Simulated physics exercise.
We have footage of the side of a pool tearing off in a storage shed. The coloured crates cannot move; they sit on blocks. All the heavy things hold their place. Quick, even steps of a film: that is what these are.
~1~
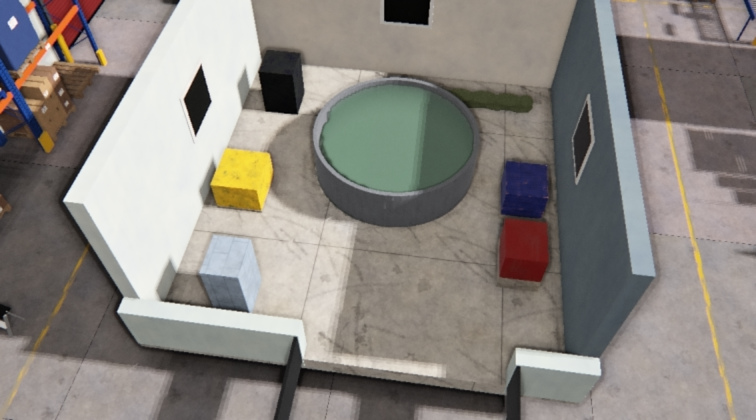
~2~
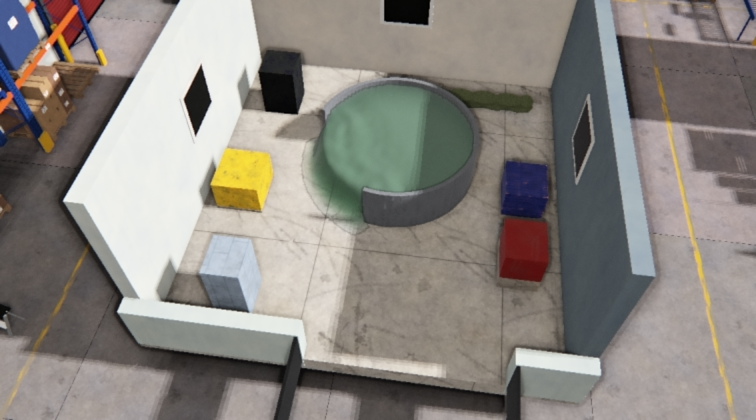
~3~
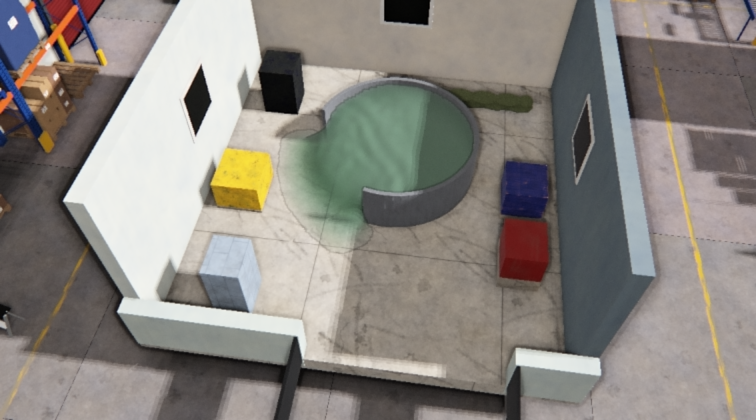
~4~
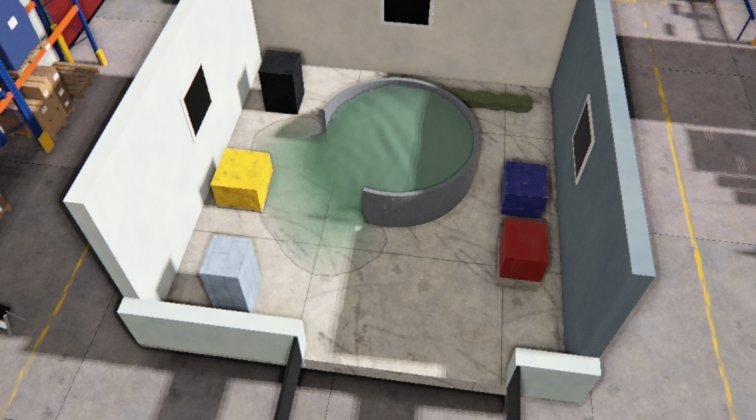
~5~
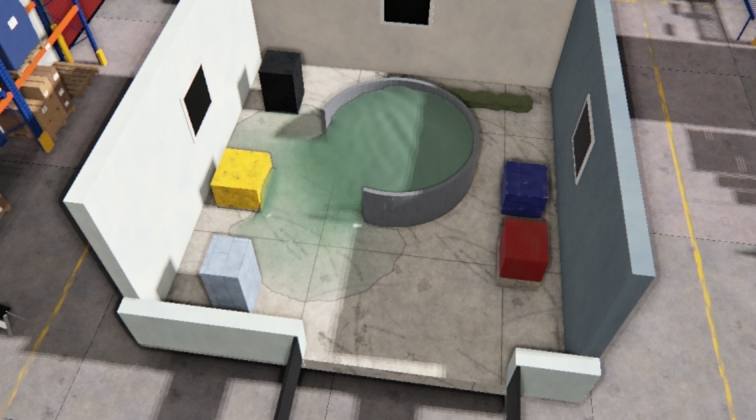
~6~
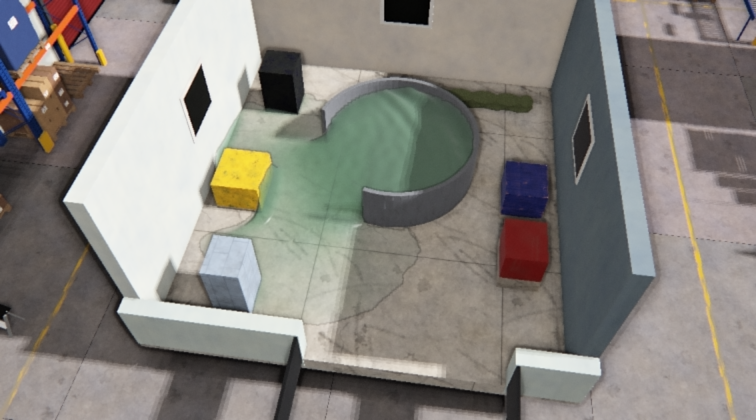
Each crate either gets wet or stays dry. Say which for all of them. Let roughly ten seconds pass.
The blue crate gets wet; the yellow crate gets wet; the red crate stays dry.
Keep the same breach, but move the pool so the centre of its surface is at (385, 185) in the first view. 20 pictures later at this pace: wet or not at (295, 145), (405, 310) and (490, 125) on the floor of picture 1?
Results in order - swamped, swamped, left untouched.
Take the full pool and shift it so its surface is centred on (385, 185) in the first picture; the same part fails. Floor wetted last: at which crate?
Answer: The blue-painted one.
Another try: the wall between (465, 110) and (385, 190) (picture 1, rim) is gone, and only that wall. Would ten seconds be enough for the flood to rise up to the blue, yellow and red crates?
Going crate by crate, the blue one is caught, then the yellow one is caught, then the red one is caught.
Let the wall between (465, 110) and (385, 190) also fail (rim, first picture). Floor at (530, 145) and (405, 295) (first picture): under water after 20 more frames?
Inundated, then inundated.
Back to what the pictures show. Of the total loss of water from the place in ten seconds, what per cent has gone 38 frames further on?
It comes to around 55 per cent.
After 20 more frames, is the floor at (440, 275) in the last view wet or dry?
Answer: Flooding.
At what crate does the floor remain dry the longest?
It's the one in blue.
A moment on, water covers 40 % of the floor; the blue crate not reached, the yellow crate water round its plinth, the red crate not reached.
Next, water covers 40 % of the floor; the blue crate not reached, the yellow crate water round its plinth, the red crate not reached.
Then, water covers 70 % of the floor; the blue crate not reached, the yellow crate water round its plinth, the red crate water round its plinth.
Later, water covers 95 % of the floor; the blue crate water round its plinth, the yellow crate water round its plinth, the red crate water round its plinth.
In the end, water covers 95 % of the floor; the blue crate was topped, the yellow crate was topped, the red crate stayed above the water.
